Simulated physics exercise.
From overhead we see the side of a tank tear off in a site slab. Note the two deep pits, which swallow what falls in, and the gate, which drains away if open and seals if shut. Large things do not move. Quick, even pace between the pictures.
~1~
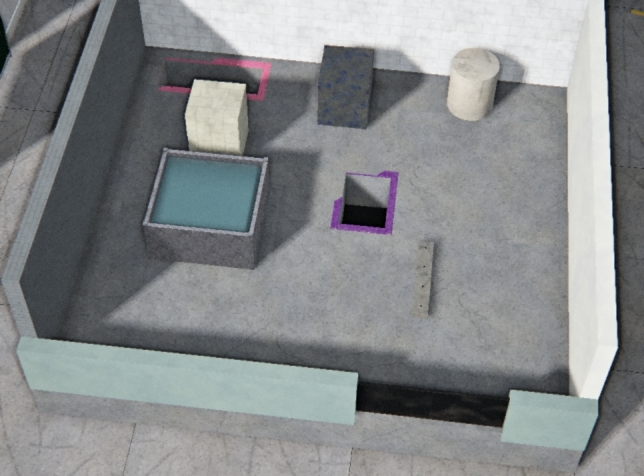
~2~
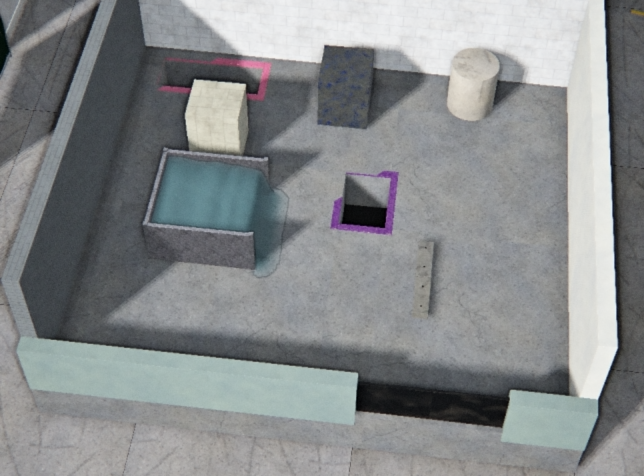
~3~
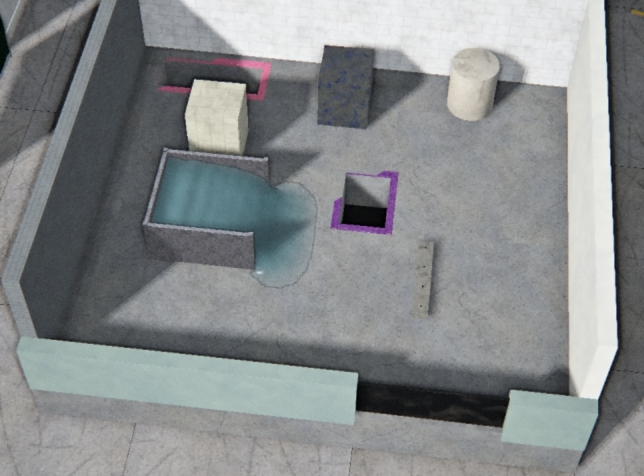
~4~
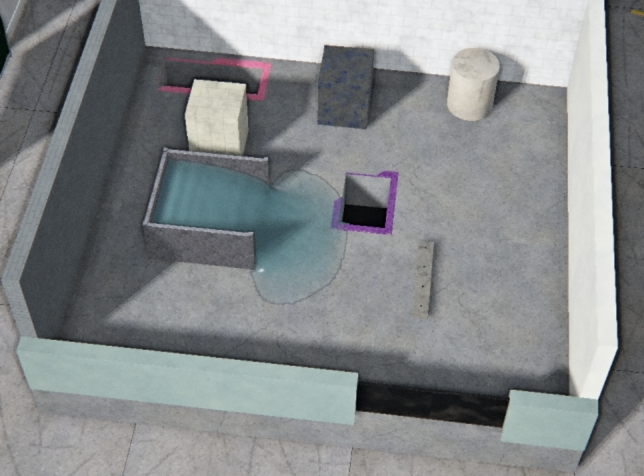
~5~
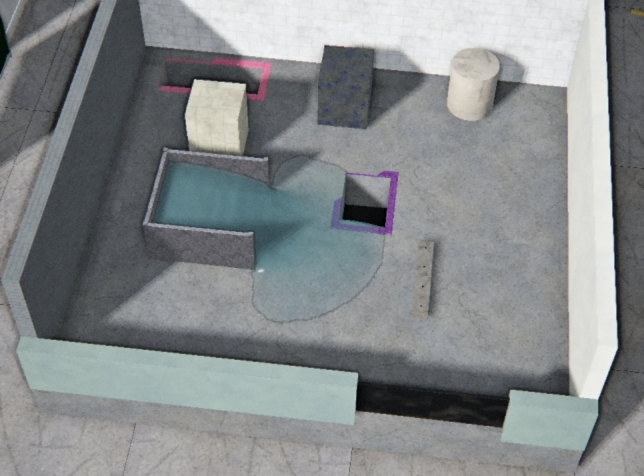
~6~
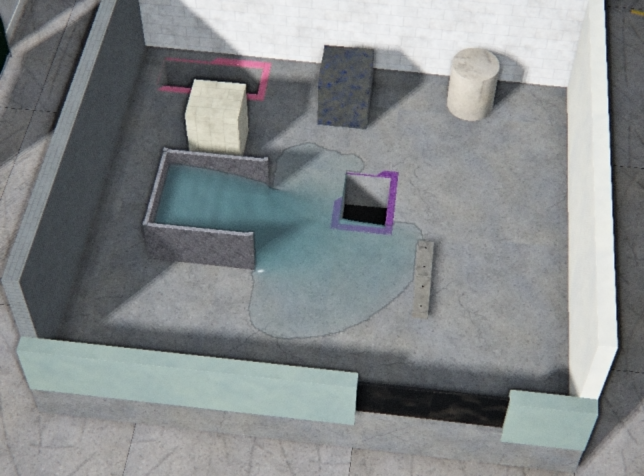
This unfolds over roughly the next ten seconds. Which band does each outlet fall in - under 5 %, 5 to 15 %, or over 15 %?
Bands: The gate is in the under 5 % band; the pink pit is in the under 5 % band; the purple pit is in the over 15 % band.
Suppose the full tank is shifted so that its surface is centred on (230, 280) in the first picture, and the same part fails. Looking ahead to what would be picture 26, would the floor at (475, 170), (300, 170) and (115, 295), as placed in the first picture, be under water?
One after the other: Awash, not flooded, free of water.
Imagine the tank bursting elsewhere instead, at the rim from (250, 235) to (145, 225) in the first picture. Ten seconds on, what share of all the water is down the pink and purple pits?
Pink about 15 %, purple about 4 %.
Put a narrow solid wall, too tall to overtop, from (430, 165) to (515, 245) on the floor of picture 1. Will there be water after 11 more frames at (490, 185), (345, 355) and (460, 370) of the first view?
As the points were listed, they come out free from flooding, taken by the flood, and finally taken by the flood.
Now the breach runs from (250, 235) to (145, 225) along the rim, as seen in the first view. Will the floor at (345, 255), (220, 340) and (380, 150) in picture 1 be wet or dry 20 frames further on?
So the first one is left untouched, the next drenched, and the last left untouched.
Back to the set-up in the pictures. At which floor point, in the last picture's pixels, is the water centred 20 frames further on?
Roughly (422, 286) in the last picture.
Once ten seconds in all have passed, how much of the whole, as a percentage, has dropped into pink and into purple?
Around 0 percent for the first, around 34 percent for the second.
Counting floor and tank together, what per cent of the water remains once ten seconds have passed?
I'd say roughly 66 percent.
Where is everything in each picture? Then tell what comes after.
The first frame shows still water in the tank at (207, 195).
In the second frame, water pours out at (258, 218) and has run to (257, 273).
In the third frame, water pours out at (258, 221) and has run to (287, 280).
In the fourth frame, the front is at (321, 284), out from the gap at (258, 222).
In the fifth frame, the front is at (375, 264), out from the gap at (258, 222).
In the sixth frame, water pours out at (258, 223) and has run to (413, 271).
A moment on, water covers 30 % of the floor; the gate 0 %, the pink pit 0 %, the purple pit 13 %.
Next, water covers 40 % of the floor; the gate 0 %, the pink pit 0 %, the purple pit 21 %.
Then, water covers 40 % of the floor; the gate 0 %, the pink pit 0 %, the purple pit 27 %.
Later, water covers 55 % of the floor; the gate 0 %, the pink pit 0 %, the purple pit 31 %.
In the end, water covers 65 % of the floor; the gate 0 %, the pink pit 0 %, the purple pit 34 %.
